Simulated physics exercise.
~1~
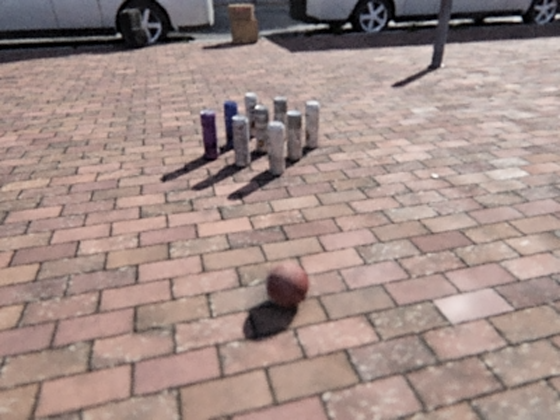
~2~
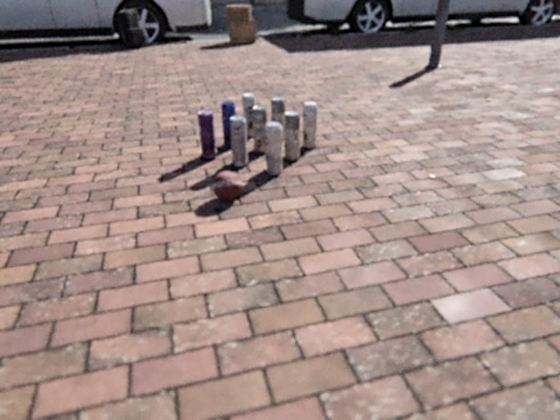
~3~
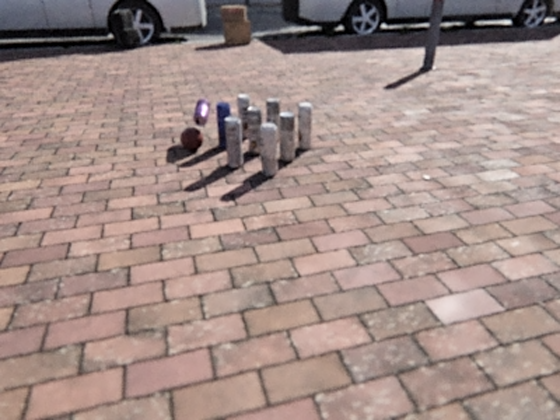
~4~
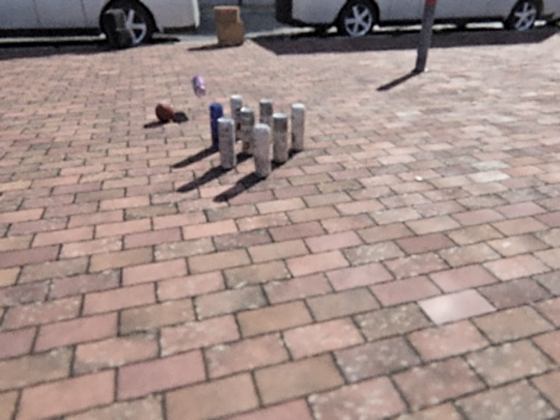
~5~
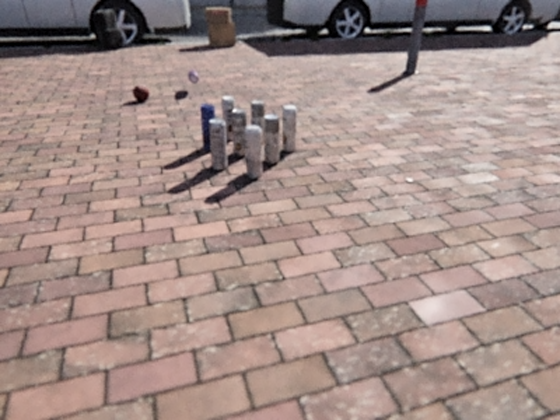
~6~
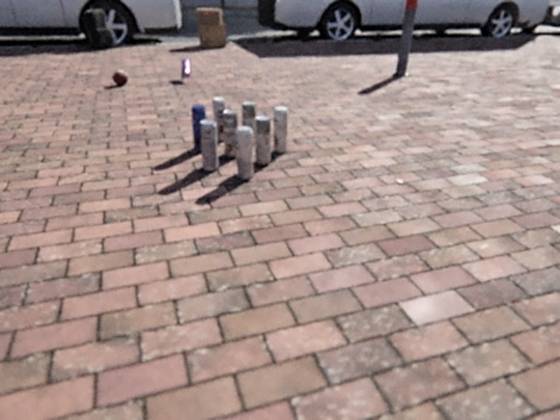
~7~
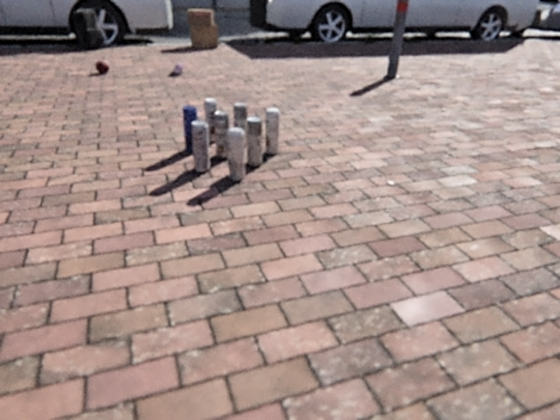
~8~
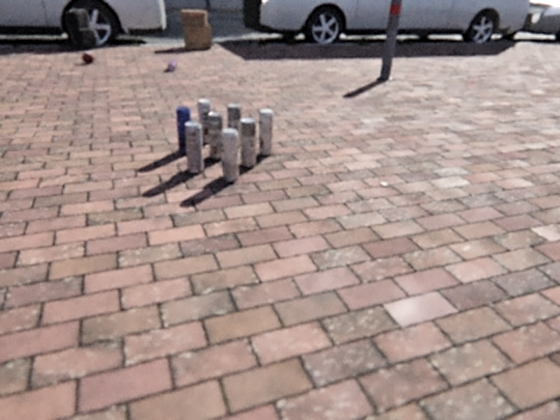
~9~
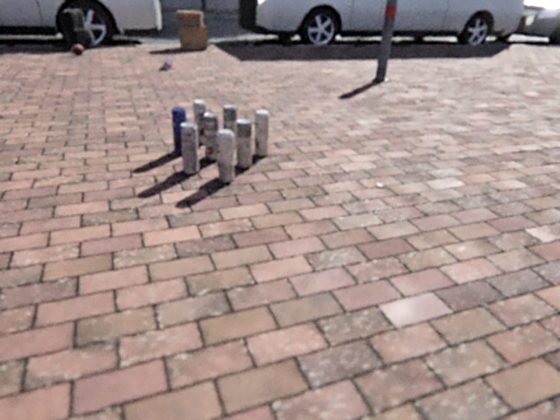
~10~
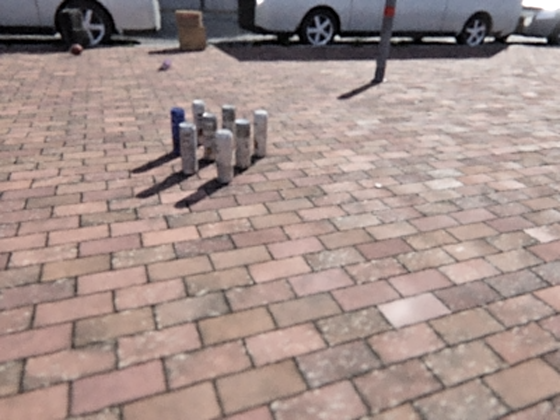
A reddish ball rolls away across brick paving toward a cluster of upright cans, clips the purple one at the left edge and sends it tumbling backward, then continues toward the parked cars while the blue can and the others stay standing.
